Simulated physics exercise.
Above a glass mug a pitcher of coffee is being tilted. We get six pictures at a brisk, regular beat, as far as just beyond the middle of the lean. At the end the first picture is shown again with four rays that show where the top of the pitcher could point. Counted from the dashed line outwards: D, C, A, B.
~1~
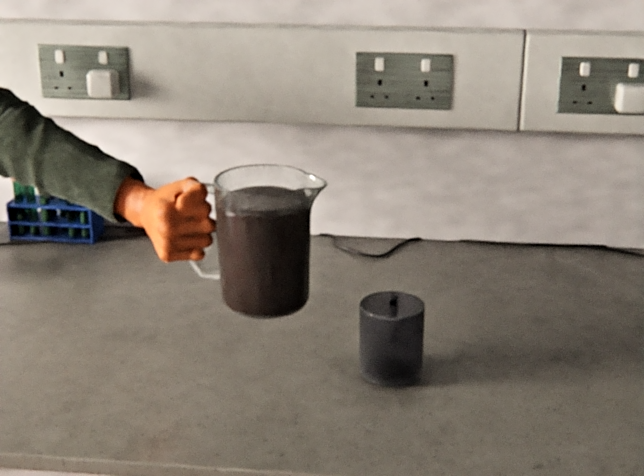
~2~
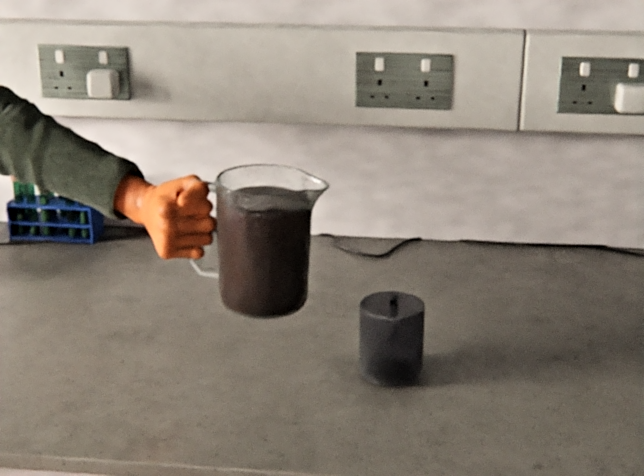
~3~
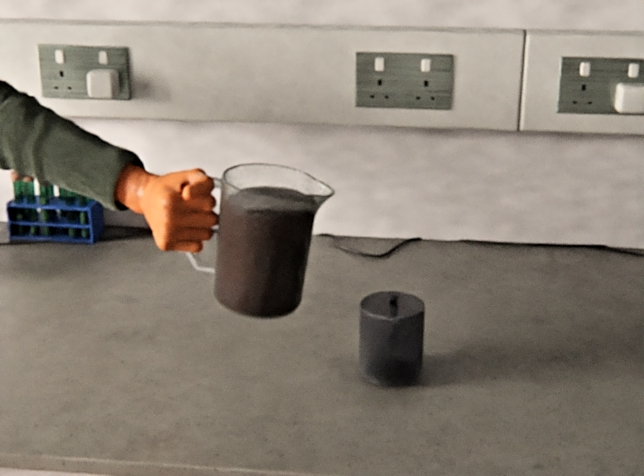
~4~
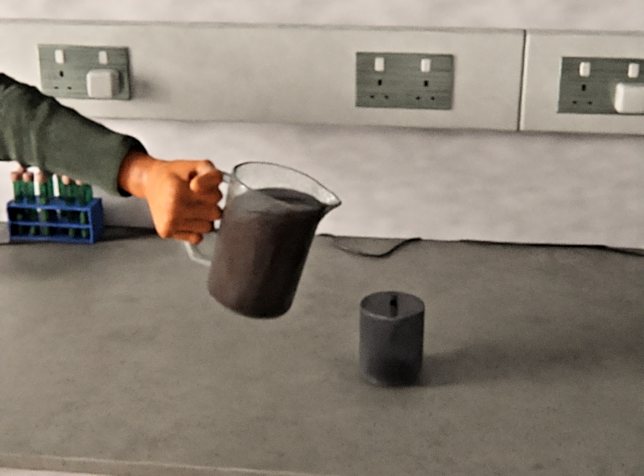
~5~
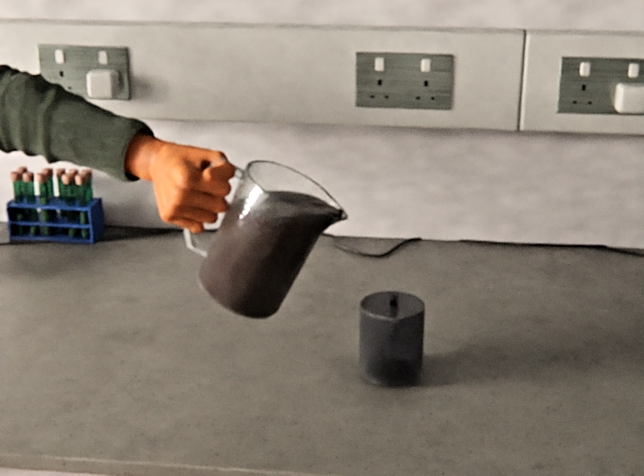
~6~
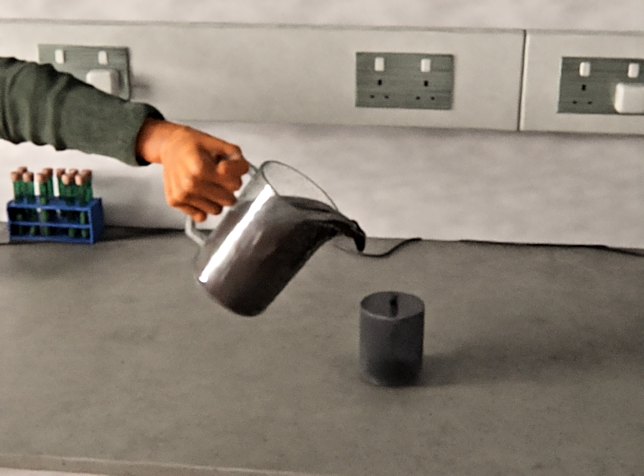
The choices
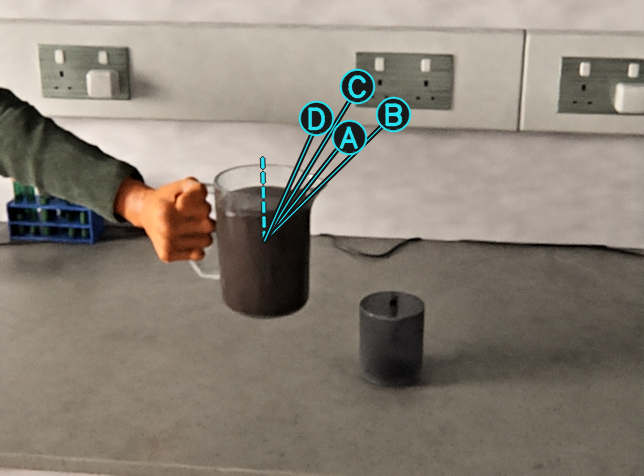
The clip opens on a hand in a dark green sleeve holding a clear pitcher of dark coffee upright above a grey counter, left of a small cup. The hand gradually tilts the pitcher to the right as the forearm rises, and the coffee slides toward the spout, then begins to pour over the lip.
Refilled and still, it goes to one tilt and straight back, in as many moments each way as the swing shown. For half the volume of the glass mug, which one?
B works best here.
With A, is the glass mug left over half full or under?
Under half.
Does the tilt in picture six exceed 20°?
Yes.
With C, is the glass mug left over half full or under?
Under.
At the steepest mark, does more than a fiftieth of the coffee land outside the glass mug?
No.
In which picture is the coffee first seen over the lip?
Picture 6.
On the marked copy, A at (336, 149); B at (381, 126); C at (349, 101); D at (311, 135).
With A, the glass mug ends with about 29 % of what it can hold.
With B, the glass mug ends with about 47 % of what it can hold.
With C, the glass mug ends with about 15 % of what it can hold.
With D, the glass mug ends with about 3 % of what it can hold.
